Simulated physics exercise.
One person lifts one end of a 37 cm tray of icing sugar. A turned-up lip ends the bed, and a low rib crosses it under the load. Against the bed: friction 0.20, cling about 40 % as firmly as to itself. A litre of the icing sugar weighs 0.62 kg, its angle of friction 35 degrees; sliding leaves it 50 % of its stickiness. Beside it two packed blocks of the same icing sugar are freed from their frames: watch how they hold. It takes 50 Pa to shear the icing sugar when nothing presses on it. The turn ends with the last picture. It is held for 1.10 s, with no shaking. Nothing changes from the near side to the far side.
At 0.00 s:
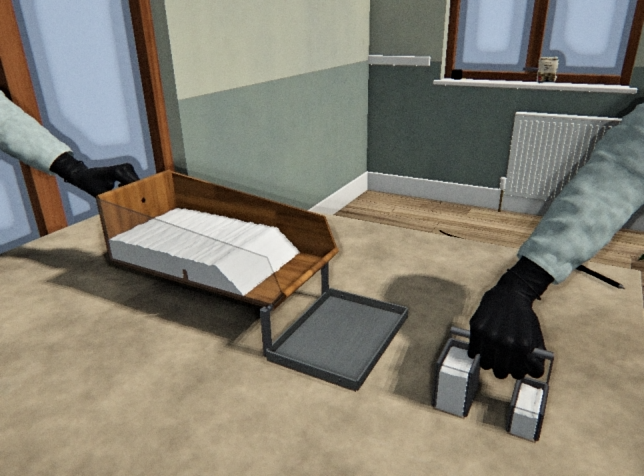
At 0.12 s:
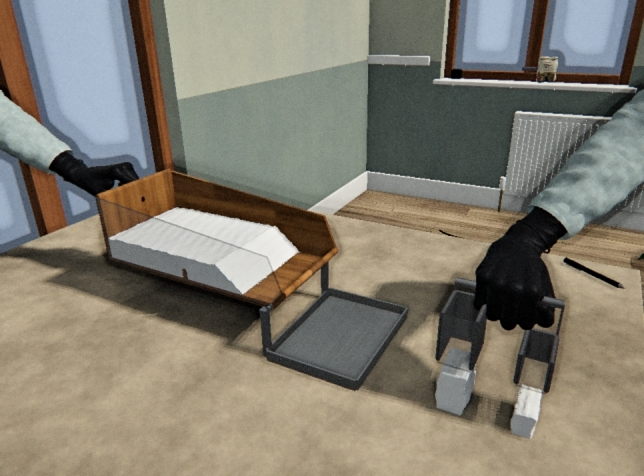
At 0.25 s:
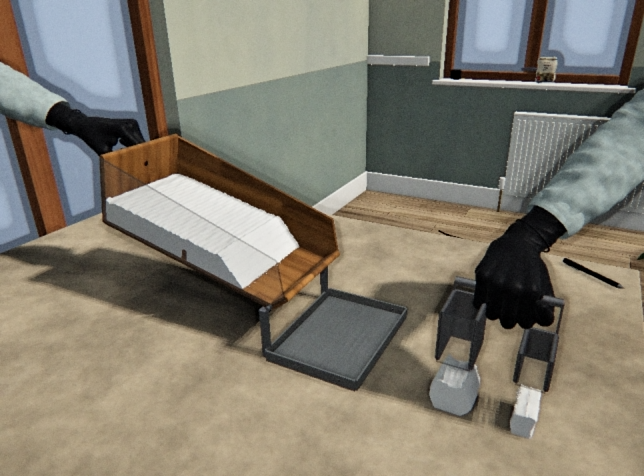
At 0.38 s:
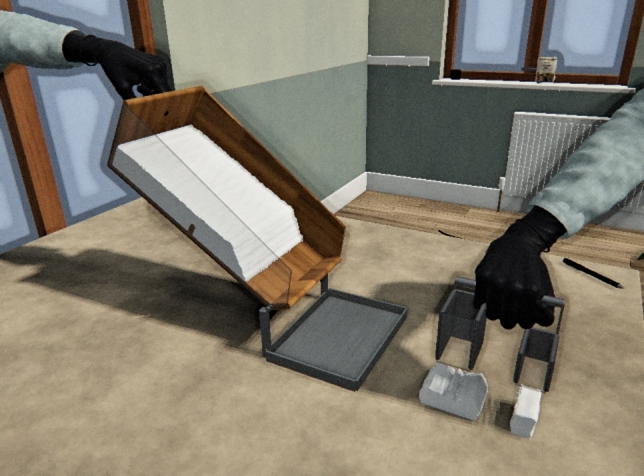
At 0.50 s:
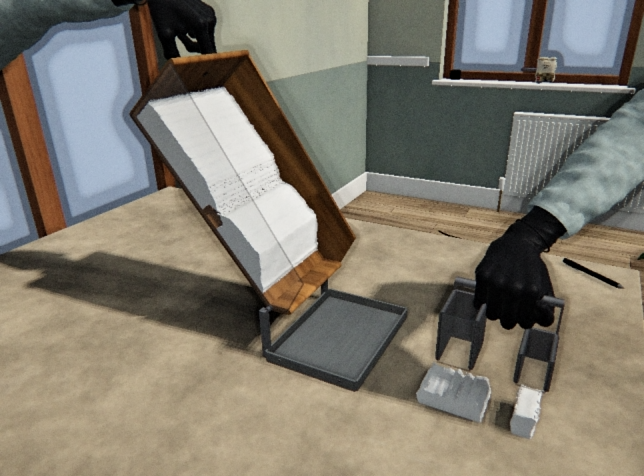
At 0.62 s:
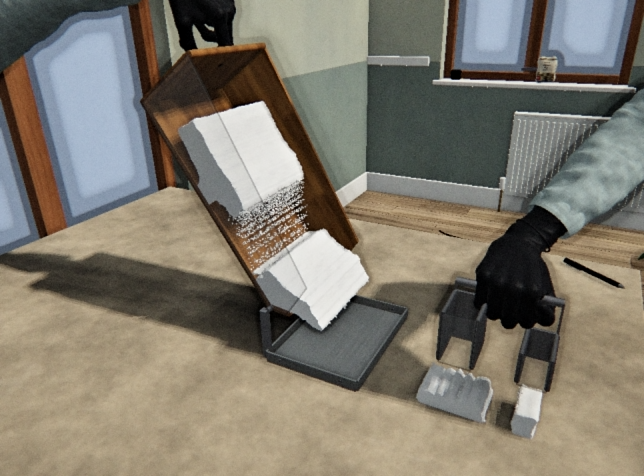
At the start, a wooden tray of white powder lies flat while a gloved hand frees two packed blocks from their holders. The left block slumps low as another gloved hand raises the tray's far end steeply; the powder then splits, its lower part sliding over the front lip.
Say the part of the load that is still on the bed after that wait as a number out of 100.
Expect roughly 8 %.
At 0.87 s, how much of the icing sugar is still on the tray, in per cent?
Near 35 %.
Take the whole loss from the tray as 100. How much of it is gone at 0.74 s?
About 30 %.
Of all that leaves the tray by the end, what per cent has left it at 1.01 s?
About 90 %.
By 0.74 s, the tilt is 56 degrees and 74 % is on the bed.
By 0.87 s, the tilt is 56 degrees and 33 % is on the bed.
By 1.01 s, the tilt is 56 degrees and 13 % is on the bed.
By 1.14 s, the tilt is 56 degrees and 8 % is on the bed.
By 1.69 s, at the end, the tilt is 56 degrees and 8 % is on the bed.
